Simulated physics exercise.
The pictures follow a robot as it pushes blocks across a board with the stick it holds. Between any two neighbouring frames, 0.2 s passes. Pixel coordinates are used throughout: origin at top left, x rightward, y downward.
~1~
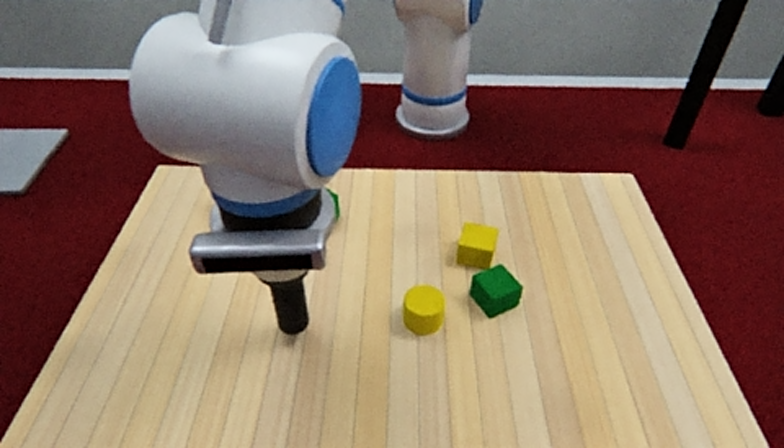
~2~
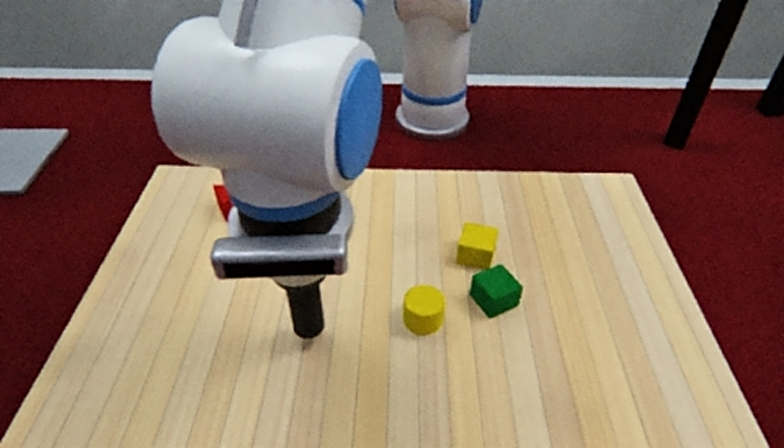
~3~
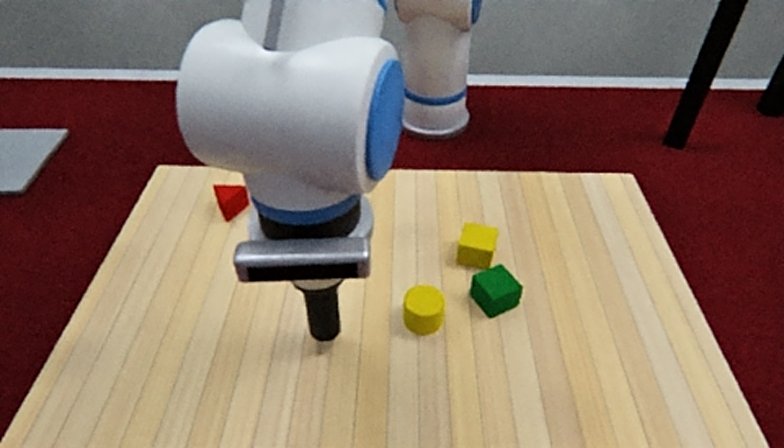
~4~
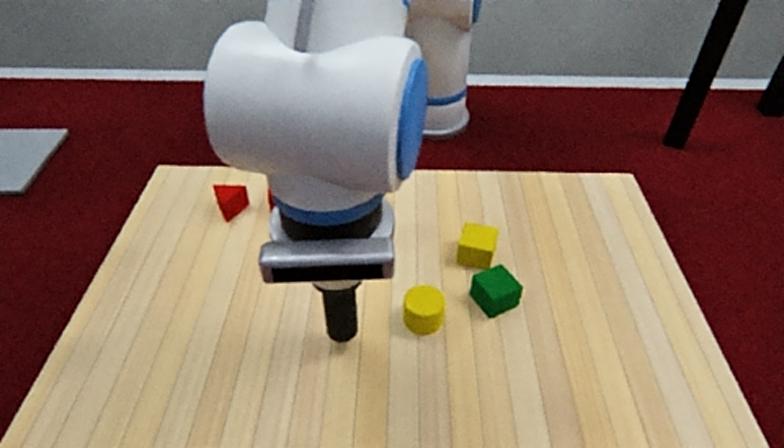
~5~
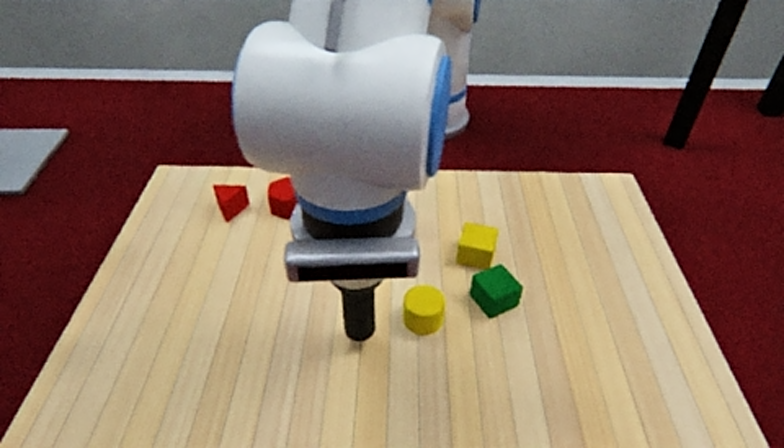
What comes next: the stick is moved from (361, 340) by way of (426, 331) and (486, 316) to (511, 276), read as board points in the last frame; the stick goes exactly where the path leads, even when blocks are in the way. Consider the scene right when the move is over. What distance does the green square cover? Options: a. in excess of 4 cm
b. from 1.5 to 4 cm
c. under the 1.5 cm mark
The correct letter is a.
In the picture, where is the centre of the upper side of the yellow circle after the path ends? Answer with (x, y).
My estimate: (463, 276).
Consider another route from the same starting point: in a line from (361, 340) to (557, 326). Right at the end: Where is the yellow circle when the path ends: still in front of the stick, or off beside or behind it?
Slid away.
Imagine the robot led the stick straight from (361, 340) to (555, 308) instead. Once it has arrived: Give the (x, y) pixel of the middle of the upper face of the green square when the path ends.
At roughly (508, 269).
On the path given first. One third of the way, stick at (427, 320); yellow circle at (448, 289).
Two thirds of the way, stick at (489, 305); yellow circle at (463, 276); green square at (505, 272), turned 30° clockwise.
At the end, stick at (513, 265); yellow circle at (463, 276); yellow square at (479, 225), turned 60° anticlockwise; green square at (522, 236), turned 40° clockwise.
